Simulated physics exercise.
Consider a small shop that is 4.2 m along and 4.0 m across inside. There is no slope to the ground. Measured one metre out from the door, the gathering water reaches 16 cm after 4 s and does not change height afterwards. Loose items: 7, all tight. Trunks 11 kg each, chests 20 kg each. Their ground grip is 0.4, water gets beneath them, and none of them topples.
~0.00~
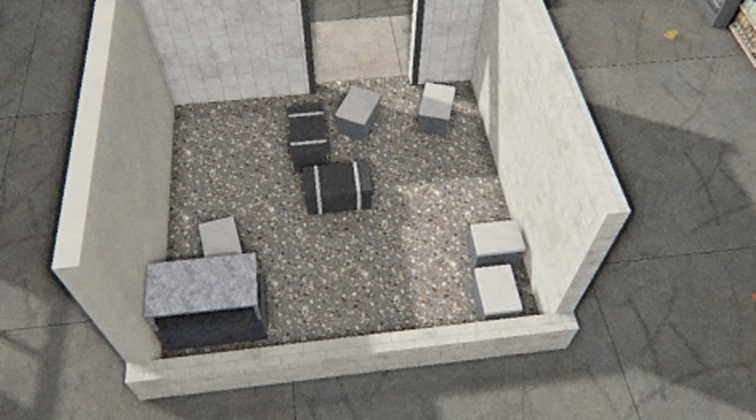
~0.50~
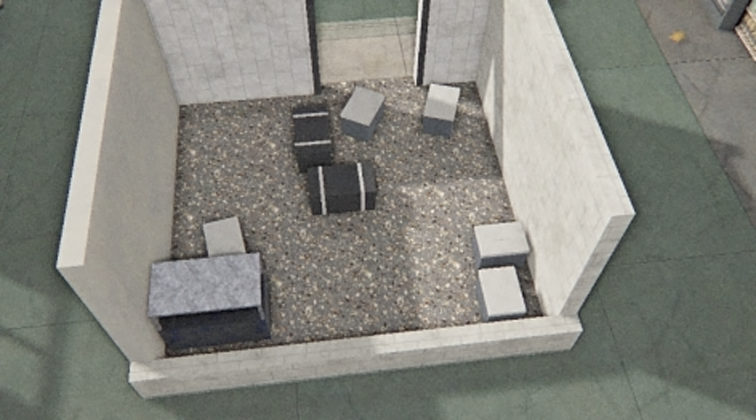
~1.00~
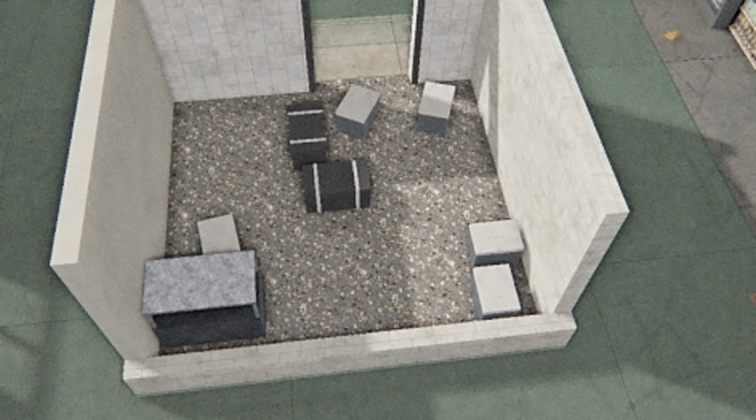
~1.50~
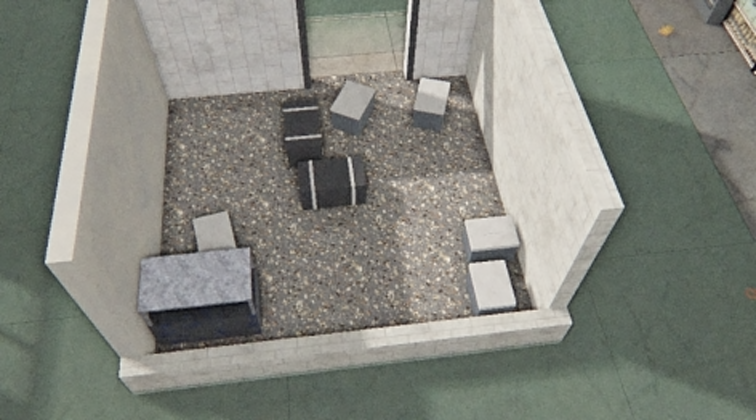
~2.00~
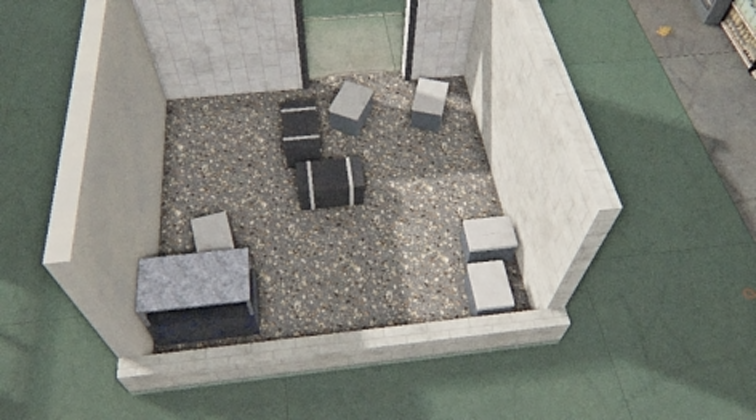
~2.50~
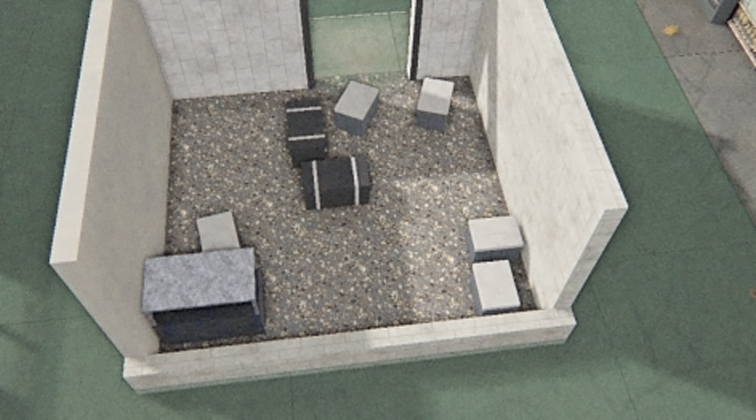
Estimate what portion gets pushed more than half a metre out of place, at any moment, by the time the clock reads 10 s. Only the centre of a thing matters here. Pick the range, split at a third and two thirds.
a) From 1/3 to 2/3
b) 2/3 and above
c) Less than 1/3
Answer: A.
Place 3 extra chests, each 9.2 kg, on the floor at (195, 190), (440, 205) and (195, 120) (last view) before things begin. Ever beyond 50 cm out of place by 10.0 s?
Within the limit; beyond the limit; within the limit.
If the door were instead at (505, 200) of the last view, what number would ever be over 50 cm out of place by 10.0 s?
The count would be 2.
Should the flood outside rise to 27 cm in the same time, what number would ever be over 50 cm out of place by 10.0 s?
That would make 6 of them.
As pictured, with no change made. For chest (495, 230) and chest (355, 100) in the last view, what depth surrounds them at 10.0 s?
Depths: Near 7 cm, then near 6 cm.
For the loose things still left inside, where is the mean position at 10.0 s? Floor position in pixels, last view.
I'd put it around (366, 222).
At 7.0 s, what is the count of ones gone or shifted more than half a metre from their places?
By then the count is 3.
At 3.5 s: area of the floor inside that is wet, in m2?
1.0 m2.
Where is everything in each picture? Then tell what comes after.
A trunk at (337, 179), on the bottom; a chest at (438, 99) rests on the ground; 0.0 m2 under water; 0 of 7 have shifted, in the first frame.
A trunk at (341, 179) rests on the ground; a chest at (442, 101) rests on the ground; 0.0 m2 under water; 0 of 7 have shifted, in the second frame.
A trunk at (336, 177), on the bottom; a chest at (437, 98), on the bottom; water covers 0.0 m2; 0 of 7 have shifted, in the third frame.
A trunk at (332, 174) rests on the ground; a chest at (432, 95) rests on the ground; 0.0 m2 under water; 0 of 7 have shifted, in the fourth frame.
A trunk at (330, 174) rests on the ground; a chest at (431, 95) rests on the ground; water covers 0.0 m2; 0 of 7 have shifted, in the fifth frame.
A trunk at (335, 174) rests on the ground; a chest at (436, 95), on the bottom; water covers 0.3 m2; 0 of 7 have shifted, in the sixth frame.
After 3.5 s 0 of 7 are over 50 cm from their spots; 0 afloat.
After 4.5 s 0 of 7 are over 50 cm from their spots; 0 afloat.
After 7.0 s 3 of 7 are over 50 cm from their spots; 1 afloat.
After 10.0 s 3 of 7 are over 50 cm from their spots, and 3 have been at some point; 2 afloat.
